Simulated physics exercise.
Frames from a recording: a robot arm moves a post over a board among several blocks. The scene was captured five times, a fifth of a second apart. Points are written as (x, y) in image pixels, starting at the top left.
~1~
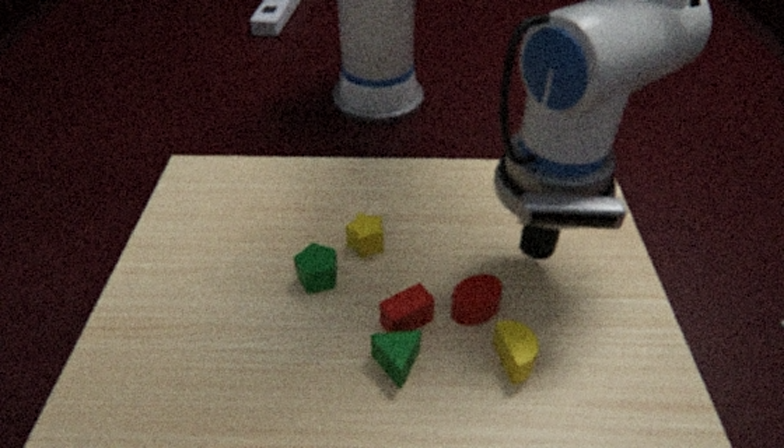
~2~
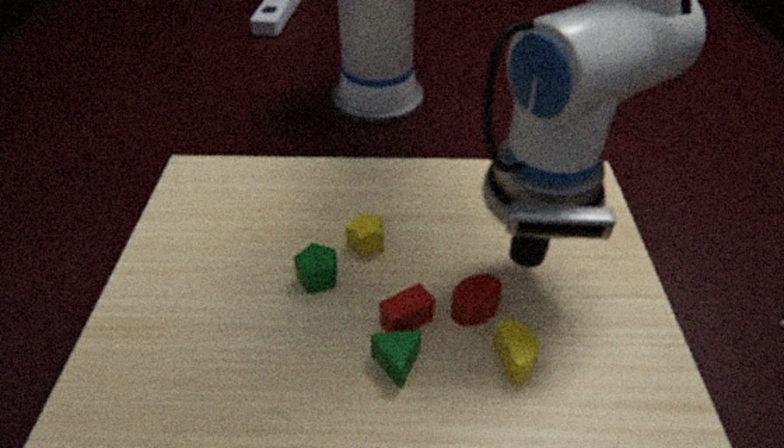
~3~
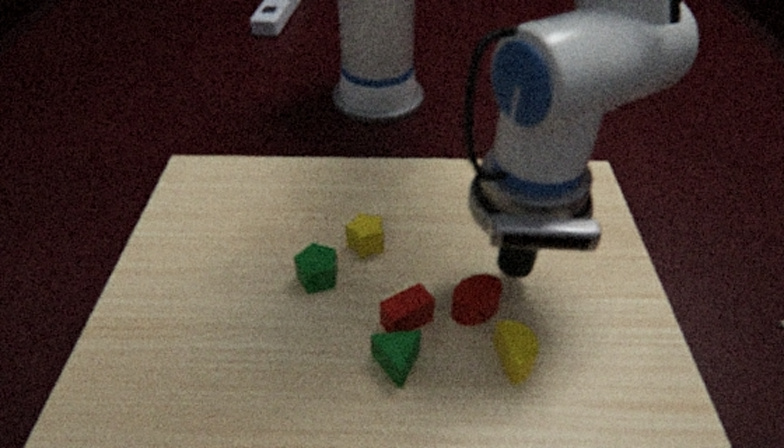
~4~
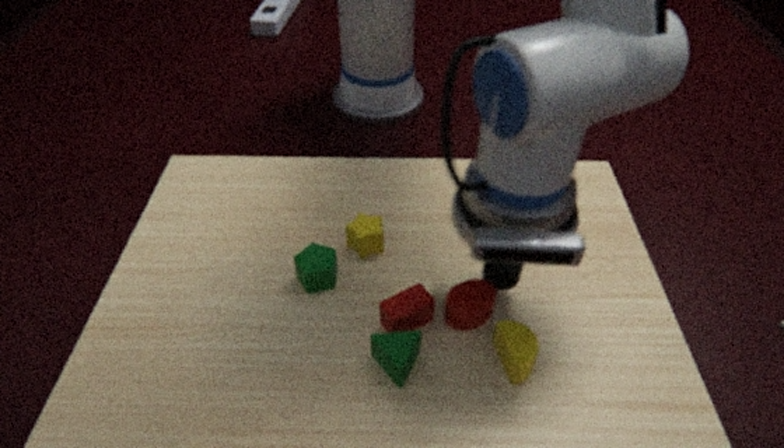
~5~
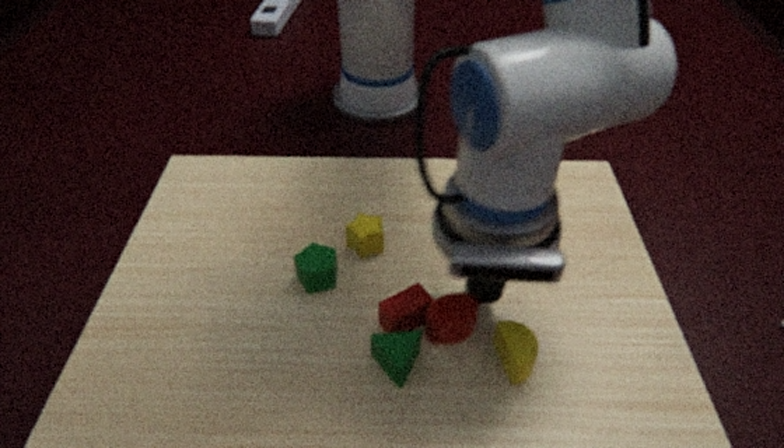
Robot arm lowering its dark post toward the viewer and left, nudging a red oval block slightly among colored blocks on a wooden board.
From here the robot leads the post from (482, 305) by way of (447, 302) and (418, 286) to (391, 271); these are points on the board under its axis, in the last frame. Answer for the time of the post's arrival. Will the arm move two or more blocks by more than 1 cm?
No
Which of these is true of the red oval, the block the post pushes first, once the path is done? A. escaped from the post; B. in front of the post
The one that fits is A, escaped from the post.
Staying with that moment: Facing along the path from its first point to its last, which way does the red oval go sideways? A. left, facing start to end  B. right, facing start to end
A - left, facing start to end.
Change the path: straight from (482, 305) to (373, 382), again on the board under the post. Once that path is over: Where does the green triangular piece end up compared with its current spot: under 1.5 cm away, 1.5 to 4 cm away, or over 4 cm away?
If I had to pick, the green triangular piece travels beyond 4 cm here.
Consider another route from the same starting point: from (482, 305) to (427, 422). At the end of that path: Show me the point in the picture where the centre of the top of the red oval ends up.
At the end it should sit near (409, 344).
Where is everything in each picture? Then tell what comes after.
In the first frame, post tip at (537, 248); block tops, yellow star block at (366, 224); red oblong at (407, 301); red oval at (478, 289).
In the second frame, post at (527, 256); blocks unchanged.
In the third frame, post at (515, 265); blocks unchanged.
In the fourth frame, post at (501, 277); red oval at (471, 294).
In the fifth frame, post at (484, 290); yellow star block at (366, 224); red oblong at (406, 301); red oval at (453, 308).
What follows on the original path. One third of the way, post at (448, 288); red oval at (438, 316), turned 15° anticlockwise.
Two thirds of the way, post at (418, 272); red oblong at (403, 300); red oval at (438, 316), turned 15° anticlockwise.
At the end, post at (391, 256); yellow star block in place; red oblong at (403, 300); red oval at (438, 316), turned 15° anticlockwise.
